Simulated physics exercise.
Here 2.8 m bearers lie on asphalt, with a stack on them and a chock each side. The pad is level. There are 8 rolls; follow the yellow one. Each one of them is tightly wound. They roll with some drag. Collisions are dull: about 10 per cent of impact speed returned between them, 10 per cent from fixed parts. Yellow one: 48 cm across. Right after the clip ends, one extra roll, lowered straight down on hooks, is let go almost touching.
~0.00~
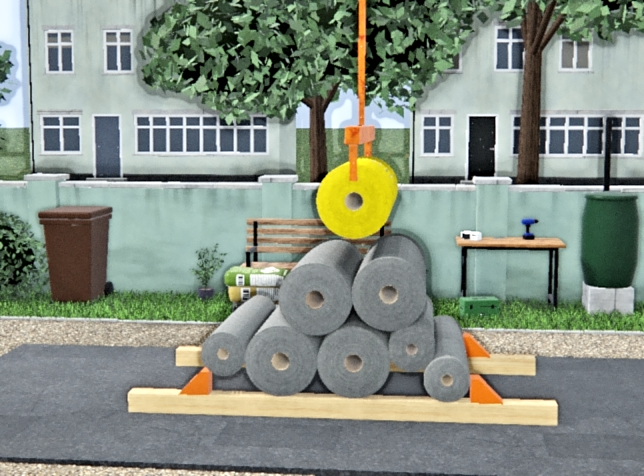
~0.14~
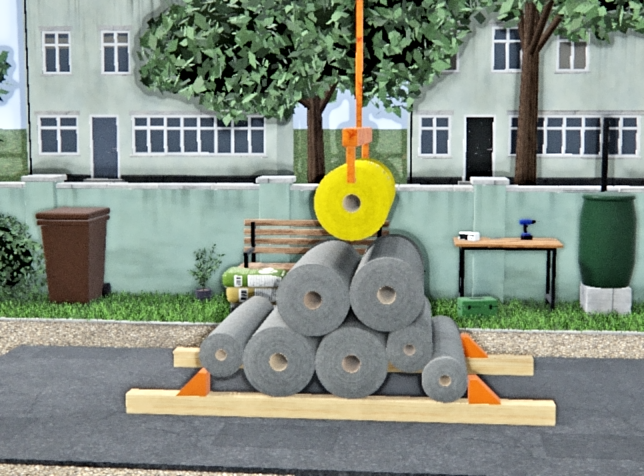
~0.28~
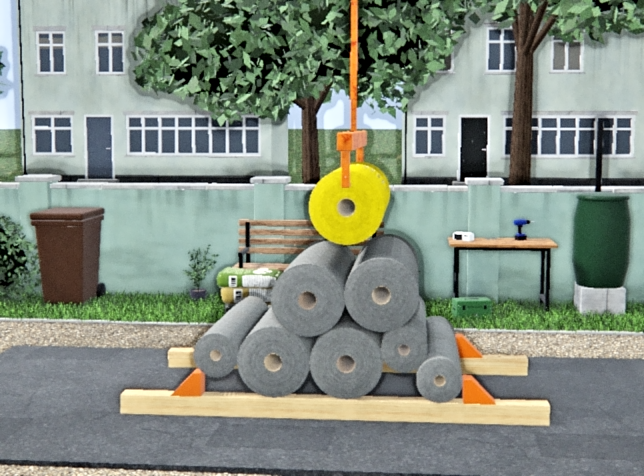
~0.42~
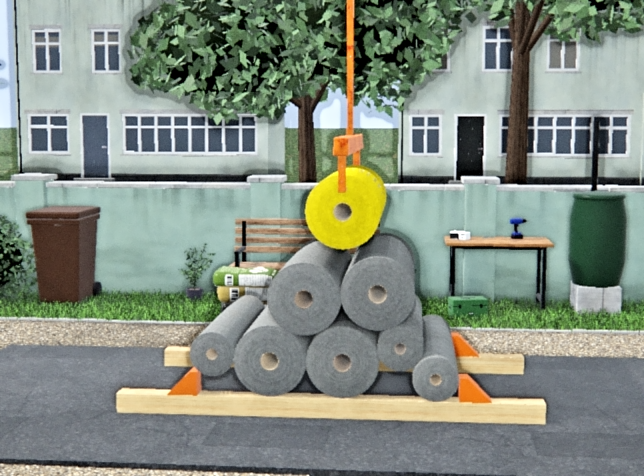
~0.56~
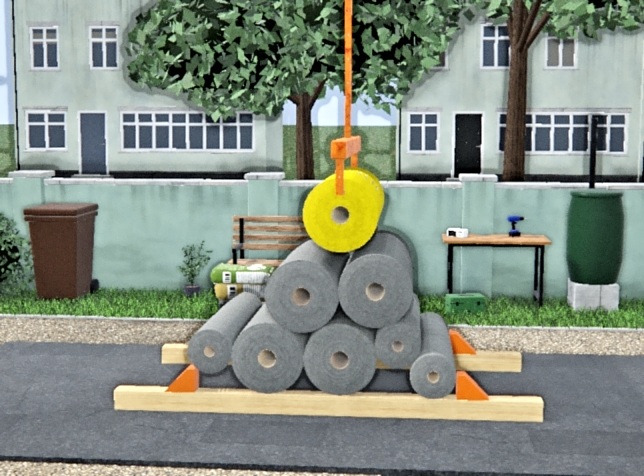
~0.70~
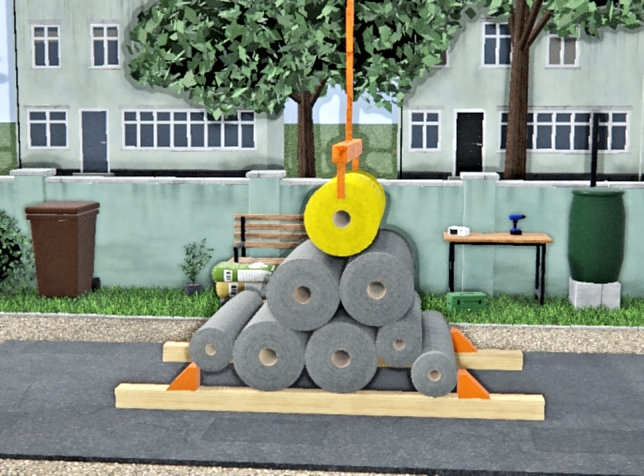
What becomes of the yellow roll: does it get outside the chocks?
As for the yellow one, it does not leave.
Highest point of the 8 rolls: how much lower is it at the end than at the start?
20 cm.
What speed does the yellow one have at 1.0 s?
Speed approx. 0.2 m/s.
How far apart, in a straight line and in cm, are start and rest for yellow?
For yellow, the shift is 20.
By 1.0 s, yellow is up on others, 85 cm inside the right chock, rolling left; 0 past a chock so far.
By 1.3 s, yellow as before; 0 past a chock so far.
Finally (1.6 s), yellow is up on others, 80 cm inside the right chock; 0 past a chock so far.
